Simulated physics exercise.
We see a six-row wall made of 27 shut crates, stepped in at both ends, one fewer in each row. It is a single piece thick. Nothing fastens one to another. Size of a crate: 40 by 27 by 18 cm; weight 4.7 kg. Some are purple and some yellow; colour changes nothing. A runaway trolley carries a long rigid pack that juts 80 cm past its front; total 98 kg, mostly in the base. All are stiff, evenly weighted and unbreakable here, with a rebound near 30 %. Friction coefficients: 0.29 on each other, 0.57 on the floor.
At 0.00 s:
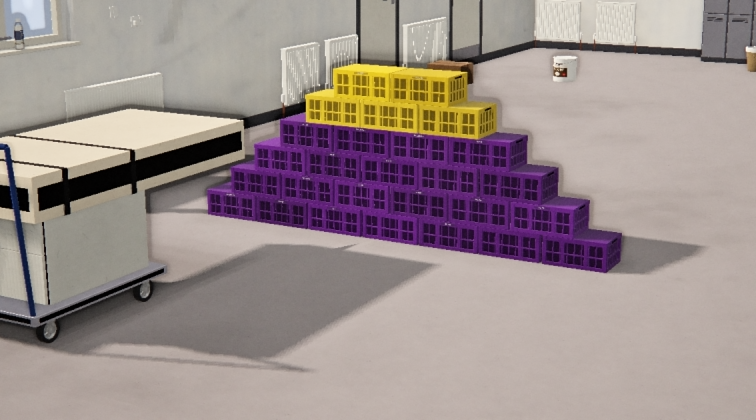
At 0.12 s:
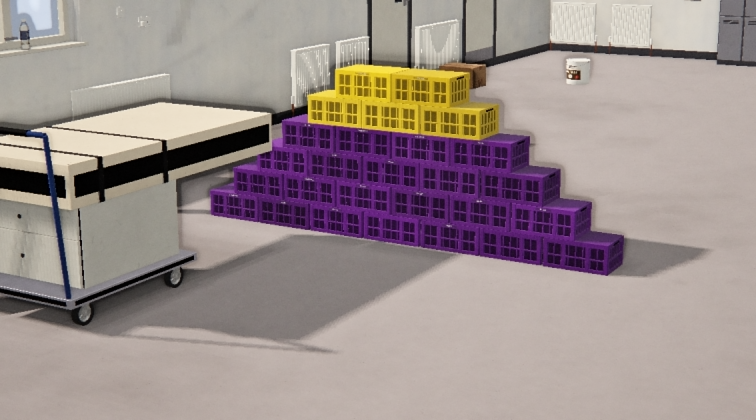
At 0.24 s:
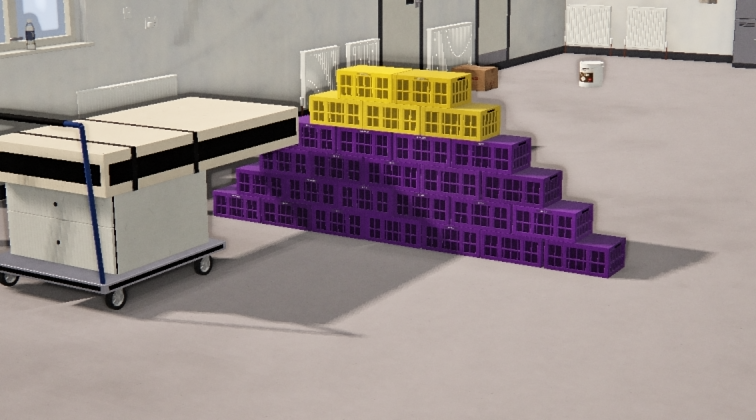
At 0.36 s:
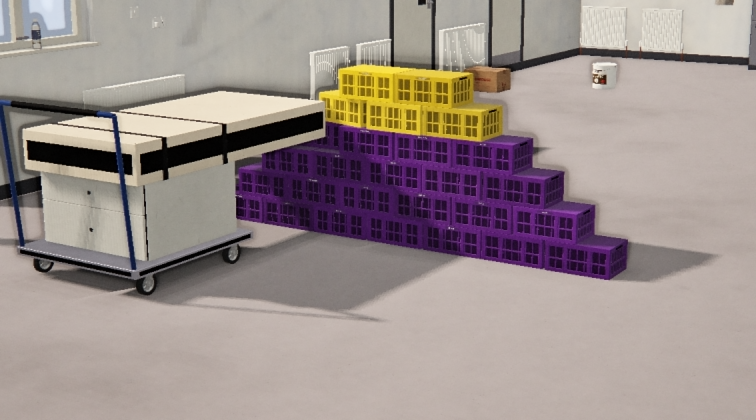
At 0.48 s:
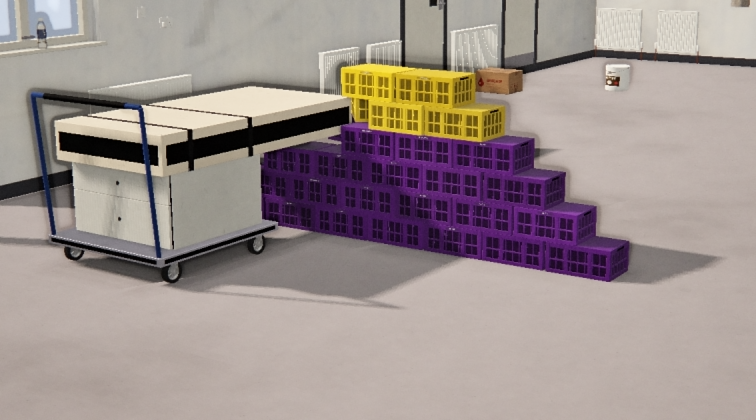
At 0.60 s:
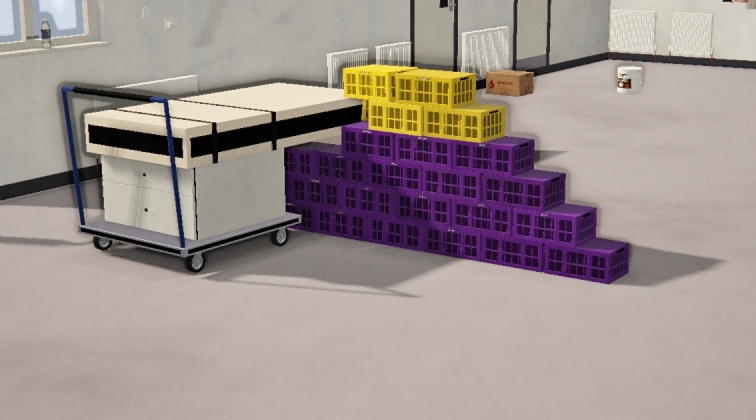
At first, a trolley carrying a white cabinet and a long, strapped cream slab stands left of a stepped wall of purple crates topped with yellow ones. It rolls rightward until the slab's overhanging end meets the wall's upper left side, then pushes farther in, and the yellow crates shift slightly.
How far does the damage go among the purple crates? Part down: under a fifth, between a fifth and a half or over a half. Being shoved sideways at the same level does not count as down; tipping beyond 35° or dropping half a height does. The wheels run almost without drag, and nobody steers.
Ending down: Fewer than one in five.
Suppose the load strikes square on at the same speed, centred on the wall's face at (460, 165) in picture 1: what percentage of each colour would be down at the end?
In that case purple 30, yellow 60 per cent.
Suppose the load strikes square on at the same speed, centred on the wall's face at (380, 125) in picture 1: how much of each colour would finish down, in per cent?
Then purple 10, yellow 60 per cent.
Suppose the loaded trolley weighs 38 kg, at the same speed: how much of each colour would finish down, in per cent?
Then purple 0, yellow 40 per cent.
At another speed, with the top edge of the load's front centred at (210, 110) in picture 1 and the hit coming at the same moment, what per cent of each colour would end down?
Then purple 0, yellow 40 per cent.
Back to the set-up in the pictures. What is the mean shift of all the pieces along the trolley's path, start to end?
Some 25 cm on average.
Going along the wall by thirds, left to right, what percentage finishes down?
In per cent: Left 30, middle 10, right 0.
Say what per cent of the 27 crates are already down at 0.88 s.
By then 10 per cent.
Around 0.88 s, load 1.04 m past the wall's line, still rolling; 1 of the 22 purple crates down (3 of 27 in all colours); top purple crate unmoved; top yellow crate tipped 47°, 55 mm lower.
Around 1.56 s, load 1.41 m past the wall's line, still rolling; 1 of the 22 purple crates down (3 of 27 in all colours); top purple crate unmoved; top yellow crate tipped 36°, 7 cm lower.
Finally (4.0 s), load 1.24 m past the wall's line, still rolling; 2 of the 22 purple crates down (4 of 27 in all colours); top purple crate unmoved; top yellow crate on its side. That is 9 per cent. Seen by the last camera, middles, top purple crate near (434, 147), top yellow crate near (307, 200).
